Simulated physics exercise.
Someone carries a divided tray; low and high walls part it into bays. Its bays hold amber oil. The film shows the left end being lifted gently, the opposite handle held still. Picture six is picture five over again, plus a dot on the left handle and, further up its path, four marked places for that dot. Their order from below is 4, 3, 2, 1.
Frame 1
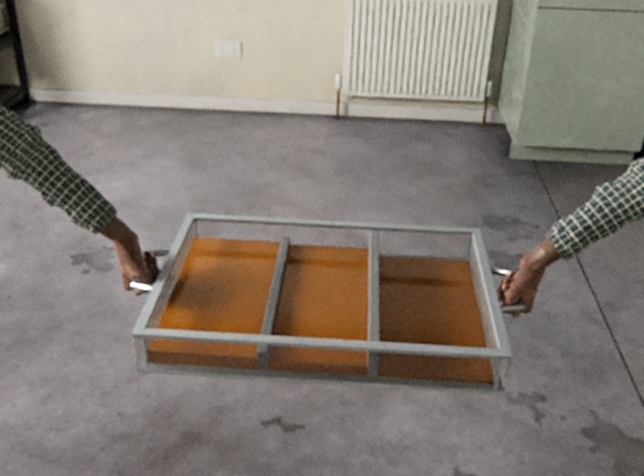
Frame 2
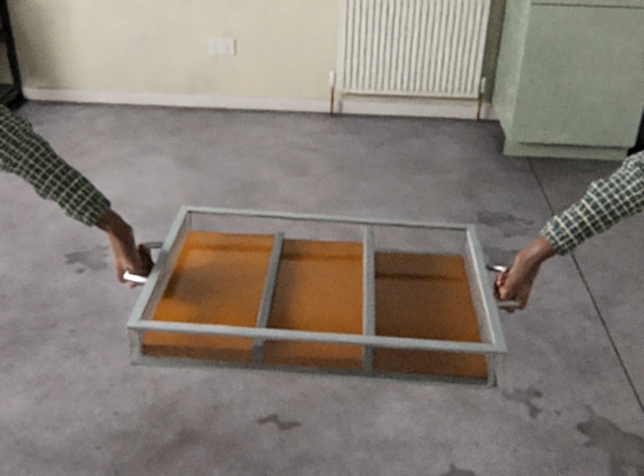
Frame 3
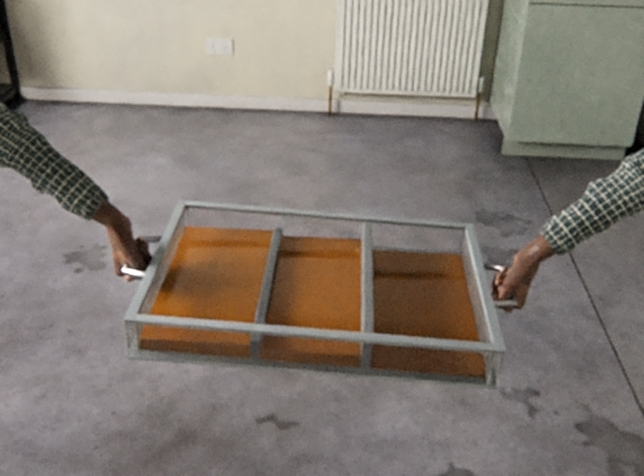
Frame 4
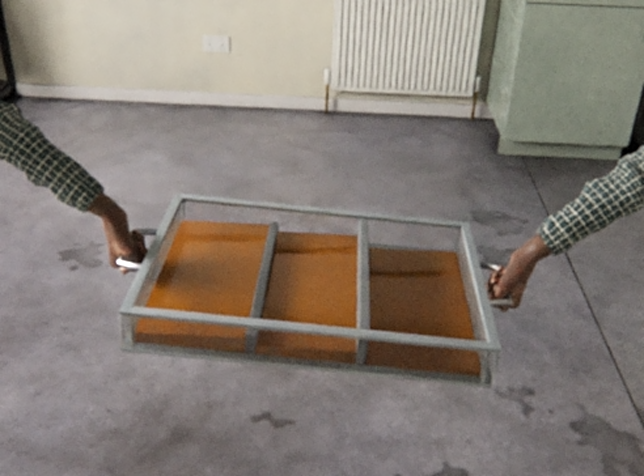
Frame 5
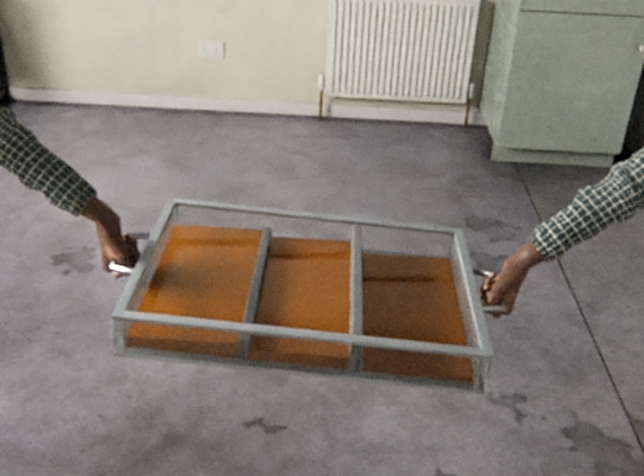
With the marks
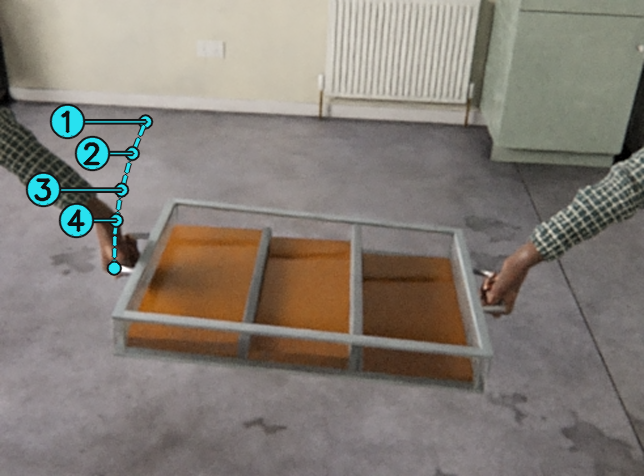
Two hands in checked sleeves held a clear, grey-framed tray of amber liquid in three bays above a grey floor, and tilted it slightly down to the right, the liquid staying within its bays.
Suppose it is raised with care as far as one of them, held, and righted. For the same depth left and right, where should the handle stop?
Choose 2.
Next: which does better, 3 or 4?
That is mark 3.
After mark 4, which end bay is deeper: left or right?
The left end bay.
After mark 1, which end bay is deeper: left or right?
The right end bay.
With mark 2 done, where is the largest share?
It is the middle one.
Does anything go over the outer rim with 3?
No.
On the marked copy, 1 at (145, 121); 2 at (132, 153); 3 at (121, 189); 4 at (116, 220).
For mark 1, the right end bay stands much deeper than the other; nothing spills.
For mark 2, the two end bays stand about equally deep; nothing spills.
For mark 3, the left end bay stands a little deeper than the other; nothing spills.
For mark 4, the left end bay stands much deeper than the other; nothing spills.
